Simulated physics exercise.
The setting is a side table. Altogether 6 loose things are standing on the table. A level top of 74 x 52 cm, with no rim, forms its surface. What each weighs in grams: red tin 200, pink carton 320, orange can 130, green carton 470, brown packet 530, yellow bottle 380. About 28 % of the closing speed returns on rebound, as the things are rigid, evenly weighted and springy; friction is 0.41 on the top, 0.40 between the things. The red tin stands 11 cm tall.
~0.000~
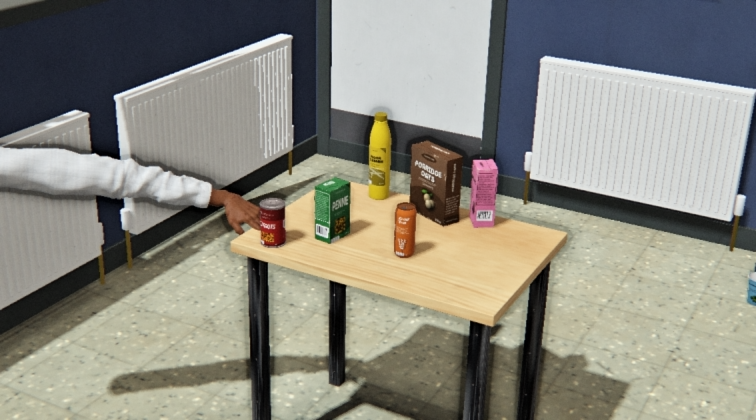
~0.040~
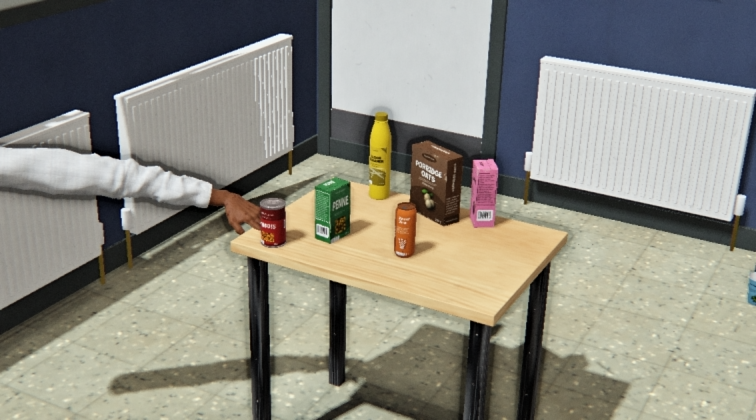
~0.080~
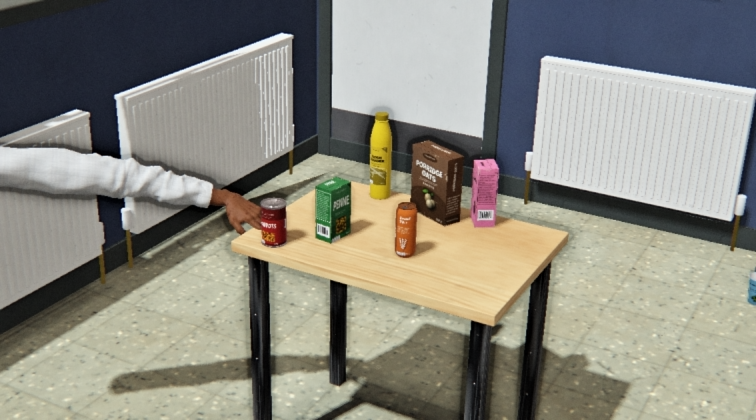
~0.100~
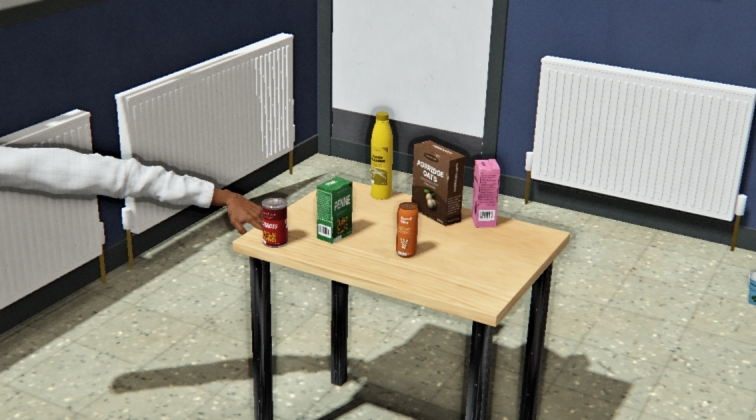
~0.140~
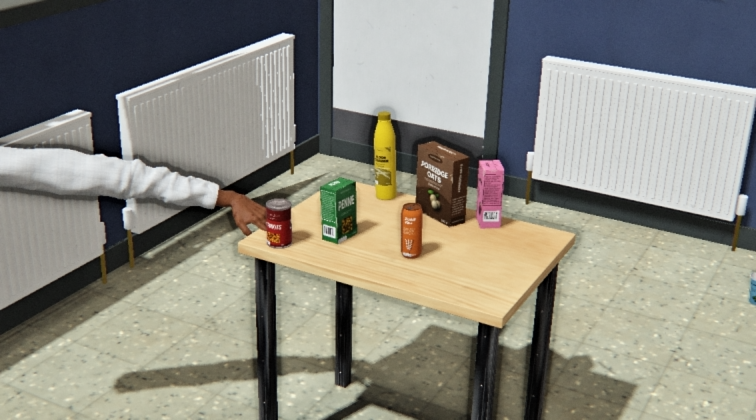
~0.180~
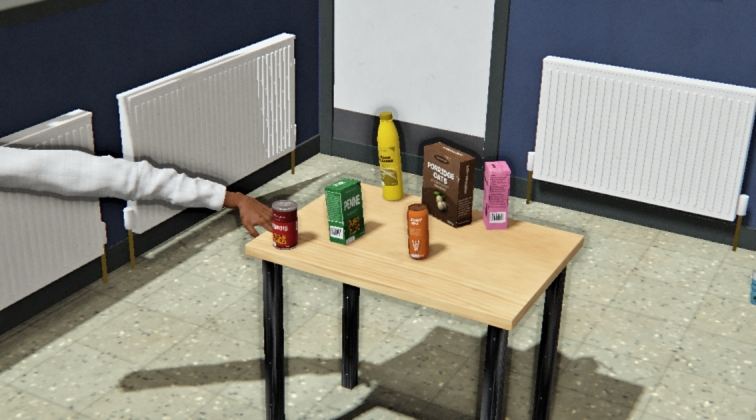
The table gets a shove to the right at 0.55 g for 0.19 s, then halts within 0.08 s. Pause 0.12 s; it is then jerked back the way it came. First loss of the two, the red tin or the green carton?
The latter.
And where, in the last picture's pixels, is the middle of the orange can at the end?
Around (458, 259).
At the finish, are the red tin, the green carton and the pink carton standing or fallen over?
Well, the red tin holds steady, the green carton tumbles down, and the pink carton tumbles down.
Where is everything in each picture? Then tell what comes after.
Red tin (273, 223); green carton (332, 211), in the first frame.
Brown packet (436, 183); yellow bottle (380, 156), in the second frame.
Pink carton (484, 193); orange can (406, 230), in the third frame.
Brown packet (437, 183); yellow bottle (382, 156), in the fourth frame.
Table 2 cm from its start; yellow bottle (385, 155) at 3° to upright; pink carton (490, 194), in the fifth frame.
Table 4 cm from its start; red tin (285, 225); green carton (345, 211) at 7° to upright, in the sixth frame.
Around 0.48 s, table 13 cm from its start; green carton at 5° to upright near (385, 221); red tin shifted 3 cm near (329, 237); yellow bottle at 48° to upright.
Around 0.68 s, table 1 cm from its start; green carton on its side near (384, 240); red tin shifted 6 cm near (298, 229); pink carton on its side.
Finally (1.4 s), on their side or leaning hard on the table, pink carton, orange can, green carton and yellow bottle; the other 2 still in place (within 5 cm). Final places as that camera would see them, red tin near (281, 224), green carton near (370, 237). Red tin was never lost; green carton went at 0.58 s.
